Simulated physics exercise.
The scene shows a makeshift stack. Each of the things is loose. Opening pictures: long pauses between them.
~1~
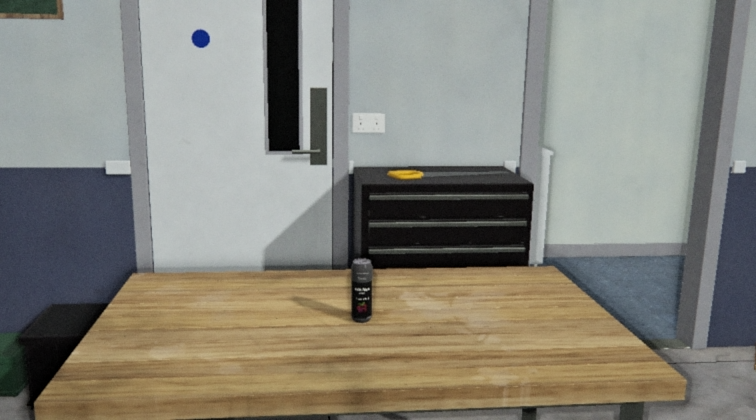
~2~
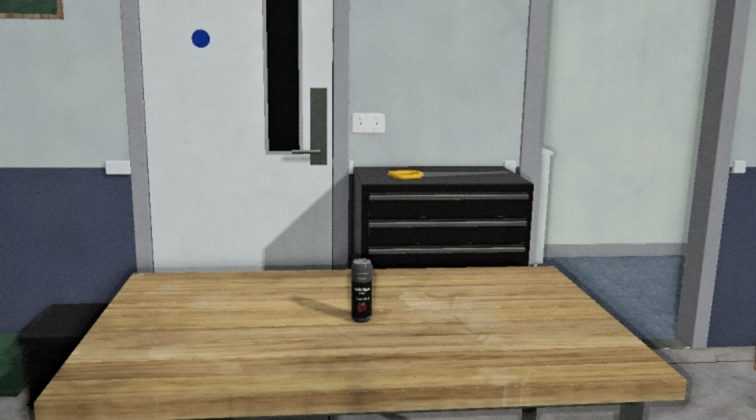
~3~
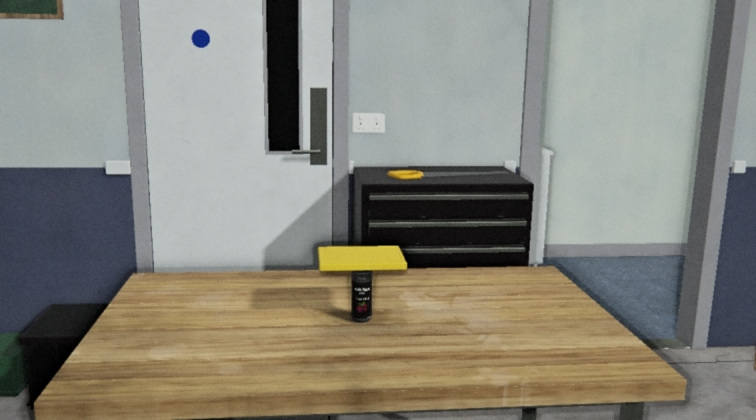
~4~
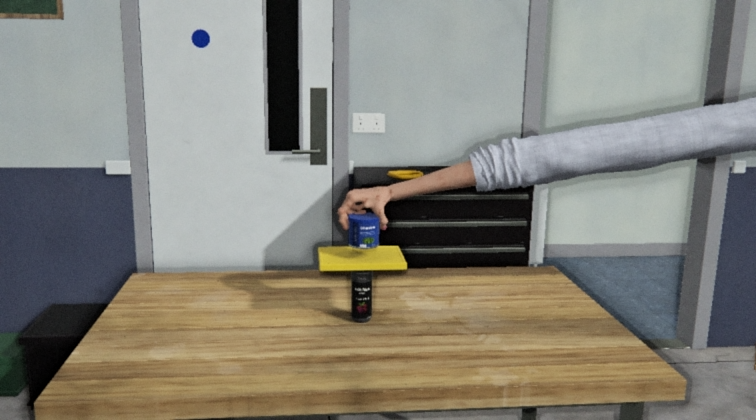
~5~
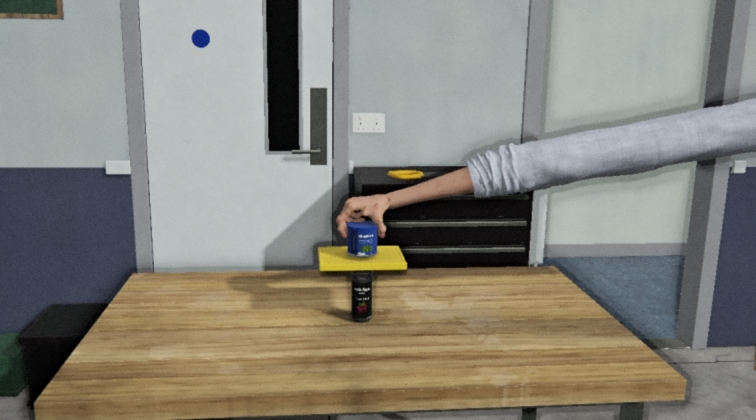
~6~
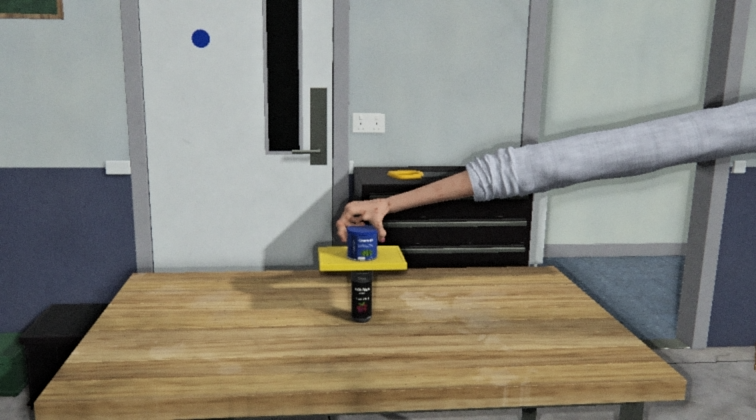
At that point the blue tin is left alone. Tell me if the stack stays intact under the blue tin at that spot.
I predict the stack will bear it.
Then, 0.20 s on from there, no change.
Then, 0.50 s on from there, blue tin resting near (362, 243).
In the end, all 3 unmoved. At the end, from the last picture's camera, blue tin near (362, 243). The stack holds.
